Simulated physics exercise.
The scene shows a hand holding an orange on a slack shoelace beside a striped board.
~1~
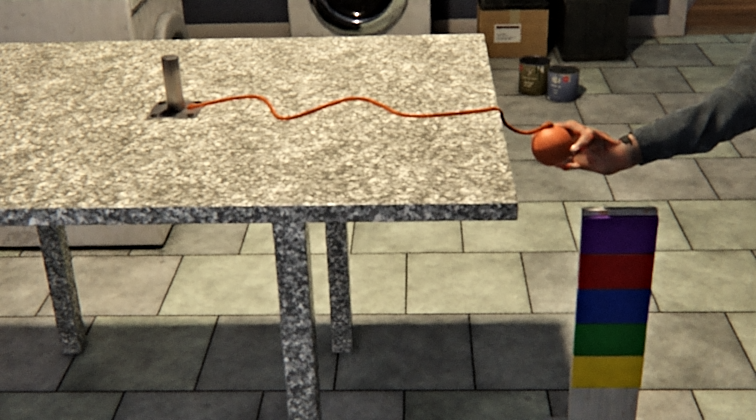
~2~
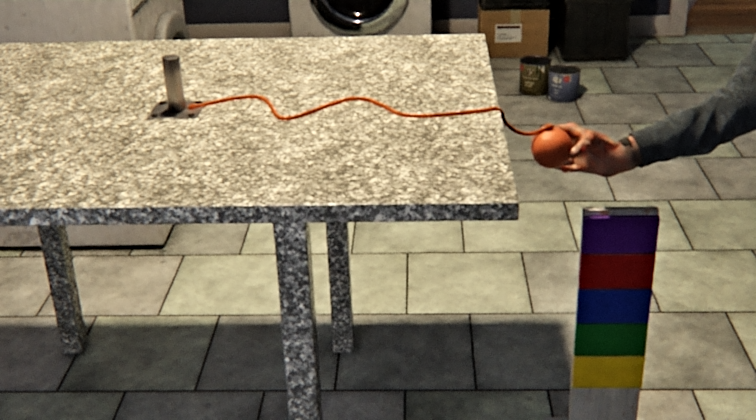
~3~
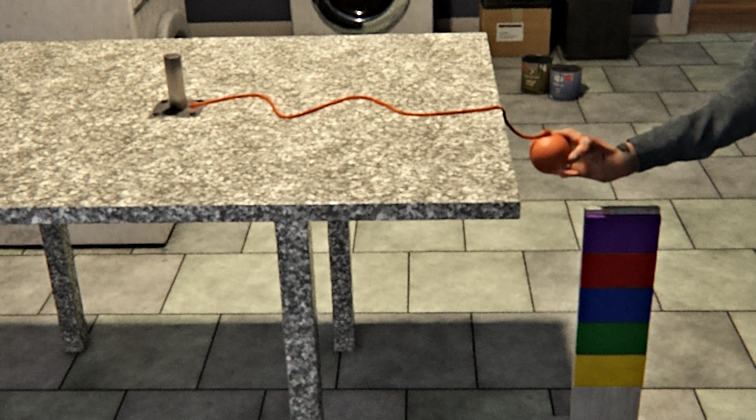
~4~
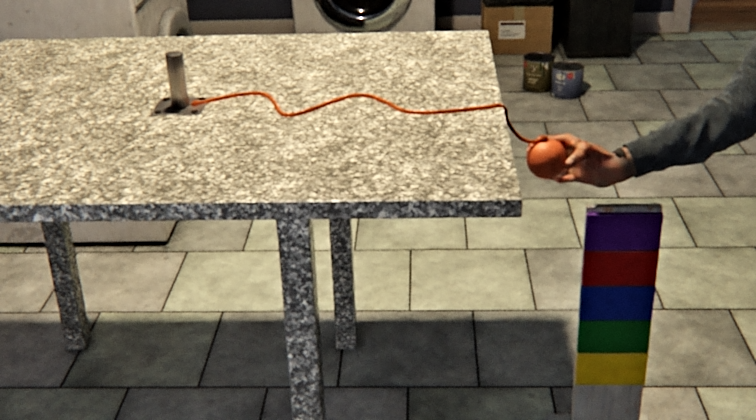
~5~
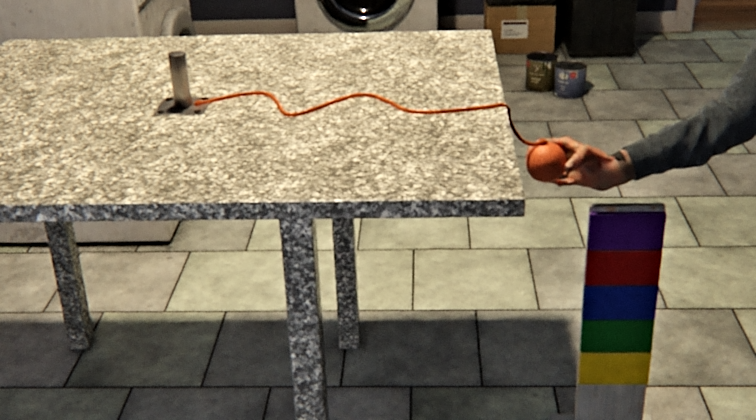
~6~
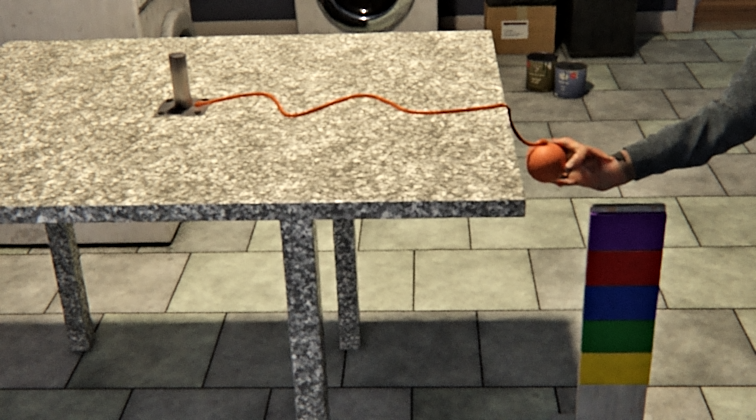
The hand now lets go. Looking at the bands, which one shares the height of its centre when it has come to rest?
The red one shares that height.
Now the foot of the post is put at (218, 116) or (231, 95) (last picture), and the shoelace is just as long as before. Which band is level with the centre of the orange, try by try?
Try by try: Blue; blue.
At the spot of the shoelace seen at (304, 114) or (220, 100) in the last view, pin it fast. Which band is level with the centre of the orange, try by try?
In order: Purple; red.
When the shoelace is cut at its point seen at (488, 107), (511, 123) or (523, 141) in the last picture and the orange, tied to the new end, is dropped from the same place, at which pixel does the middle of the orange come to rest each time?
The pixels are (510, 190), (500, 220) and (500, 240), in the order of the tries.
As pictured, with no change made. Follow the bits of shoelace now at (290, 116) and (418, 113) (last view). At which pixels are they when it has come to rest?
The first finishes about (340, 104) and the second about (506, 108).
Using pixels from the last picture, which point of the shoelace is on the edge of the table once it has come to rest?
About (418, 113).
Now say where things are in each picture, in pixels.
The first frame shows orange (552, 146); purple (620, 236); red (616, 272); blue (613, 307); green (610, 341); yellow (608, 373).
The second frame shows orange (552, 148); shoelace through (226, 100) (274, 112) (334, 104) (395, 112) (475, 111).
The third frame shows orange (550, 154).
The fourth frame shows orange (546, 159); shoelace through (230, 96) (278, 109) (337, 100) (398, 108) (478, 108).
The fifth frame shows orange (546, 162).
The sixth frame shows orange (546, 163); shoelace through (233, 97) (281, 110) (340, 101) (401, 109) (481, 108).
A little later, orange near (469, 258); level with red.
Next, orange near (515, 263); level with red.
When it is over, orange near (510, 263); level with red. Its middle rests at the red band.
